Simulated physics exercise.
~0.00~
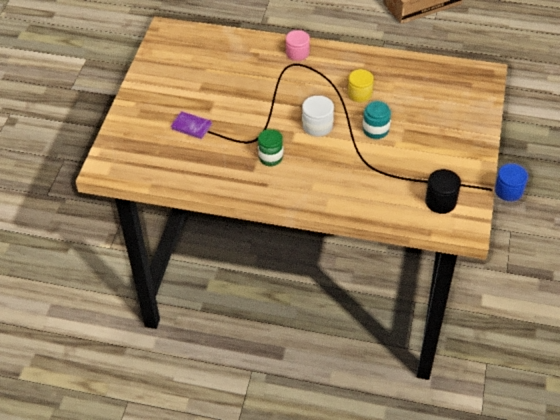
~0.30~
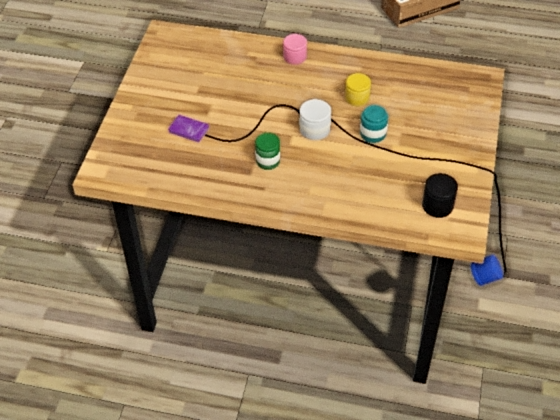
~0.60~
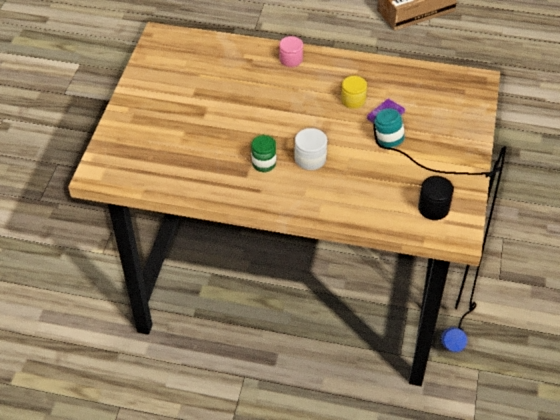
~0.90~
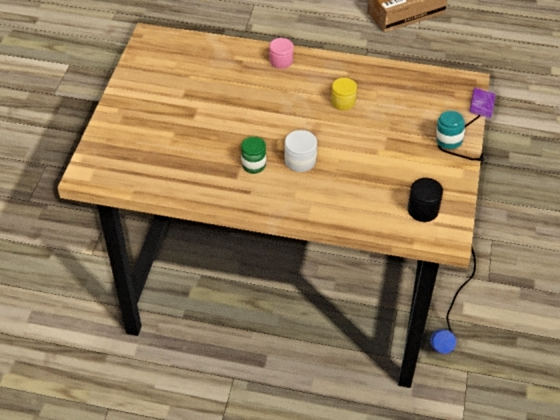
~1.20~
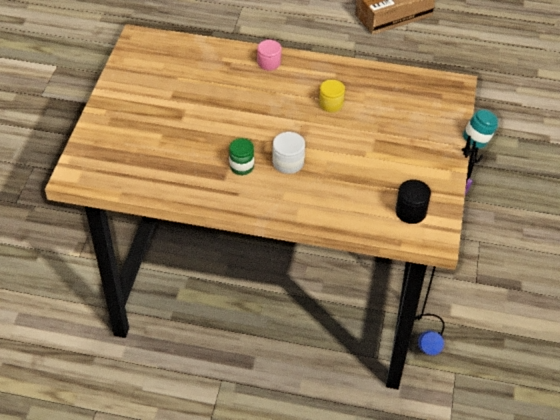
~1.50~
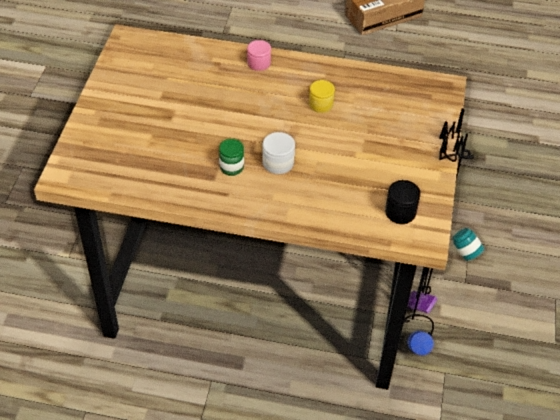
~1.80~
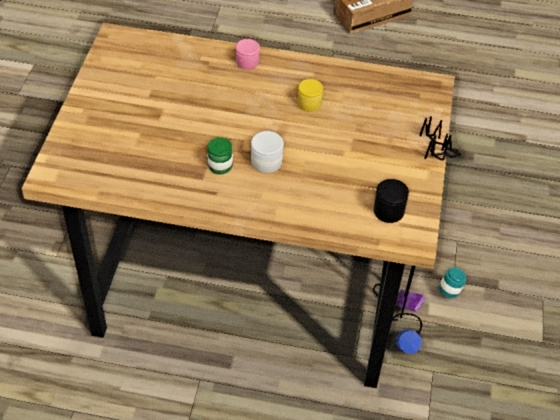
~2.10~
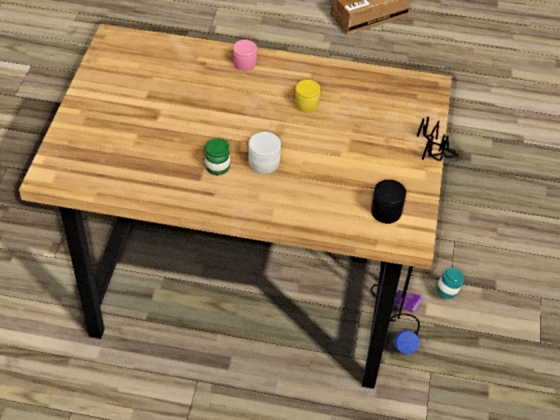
The video shows a blue cylinder dropping off the right edge of a wooden table, its black cable dragging a purple phone across the top, shifting a white canister and pushing a teal jar; phone and jar fall to the floor, while the green, pink, yellow and black containers remain on top.
